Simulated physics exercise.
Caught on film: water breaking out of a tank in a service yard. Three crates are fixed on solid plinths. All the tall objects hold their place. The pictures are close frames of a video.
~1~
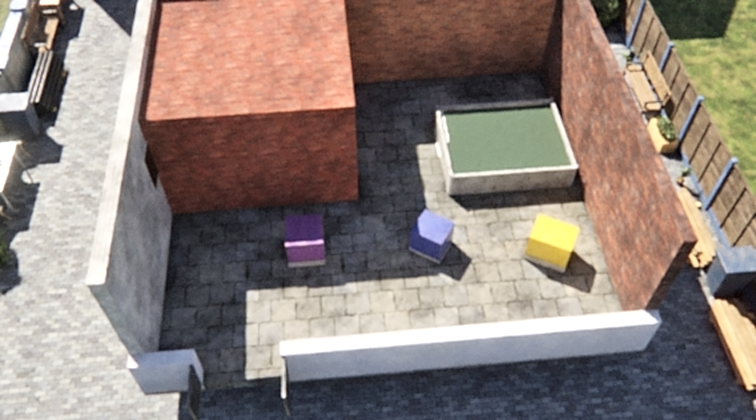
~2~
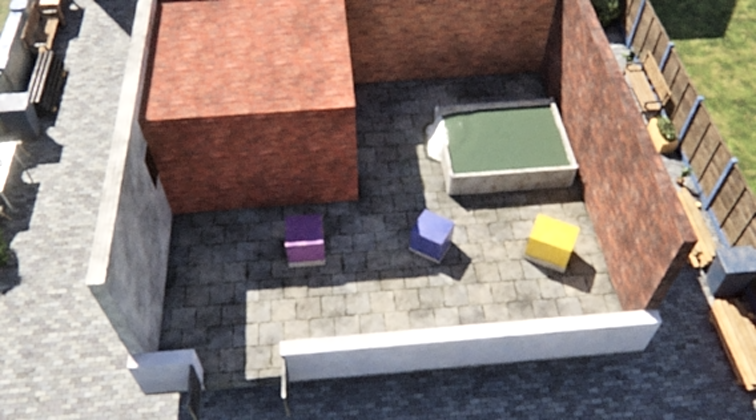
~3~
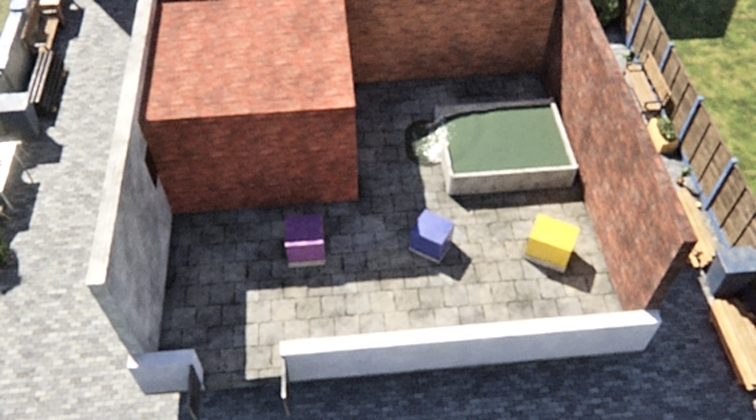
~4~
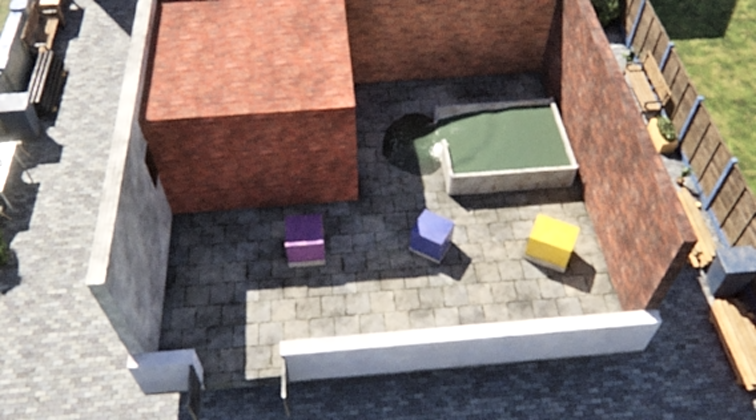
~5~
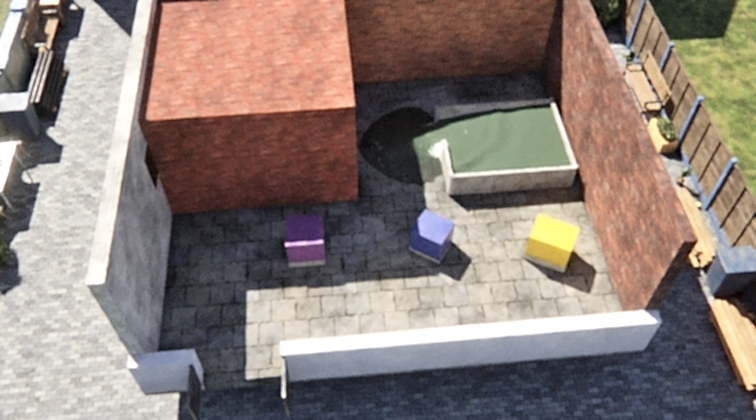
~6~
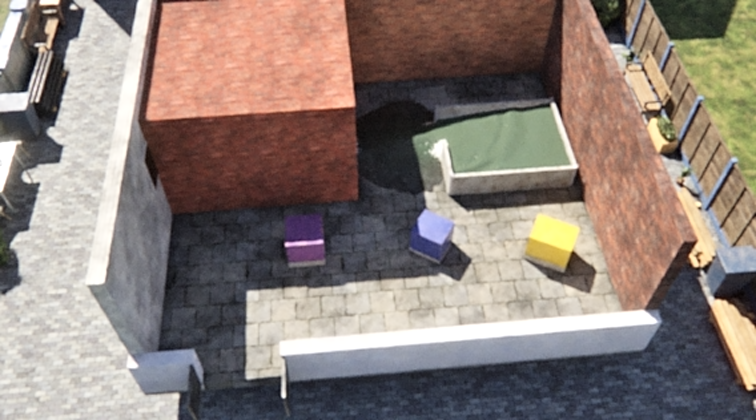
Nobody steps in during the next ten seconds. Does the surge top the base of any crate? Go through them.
The blue crate is wetted; the purple crate escapes dry; the yellow crate escapes dry.
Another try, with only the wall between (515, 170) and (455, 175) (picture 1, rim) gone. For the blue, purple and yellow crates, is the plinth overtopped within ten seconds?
Then: The blue crate takes water, the purple crate stays dry, the yellow crate ends up wet.
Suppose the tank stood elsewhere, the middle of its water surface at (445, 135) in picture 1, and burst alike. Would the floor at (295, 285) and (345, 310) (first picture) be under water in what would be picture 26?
One after the other: Not flooded, covered.
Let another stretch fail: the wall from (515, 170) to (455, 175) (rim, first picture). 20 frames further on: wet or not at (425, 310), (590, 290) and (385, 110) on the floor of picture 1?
In that order: Under water, under water, not flooded.
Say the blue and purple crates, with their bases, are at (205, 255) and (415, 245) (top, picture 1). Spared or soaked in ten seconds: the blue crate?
The blue one keeps dry.
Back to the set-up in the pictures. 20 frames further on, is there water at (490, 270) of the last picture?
Answer: Dry.
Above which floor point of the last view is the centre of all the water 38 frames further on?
I would point to (450, 162).
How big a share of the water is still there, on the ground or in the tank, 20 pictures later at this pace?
I make it 100 per cent.
A moment on, water covers 10 % of the floor; the blue crate not reached, the purple crate not reached, the yellow crate not reached.
Next, water covers 20 % of the floor; the blue crate not reached, the purple crate water round its plinth, the yellow crate not reached.
Then, water covers 40 % of the floor; the blue crate water round its plinth, the purple crate water round its plinth, the yellow crate not reached.
Later, water covers 60 % of the floor; the blue crate water round its plinth, the purple crate water round its plinth, the yellow crate water round its plinth.
In the end, water covers 80 % of the floor; the blue crate was topped, the purple crate stayed above the water, the yellow crate stayed above the water.
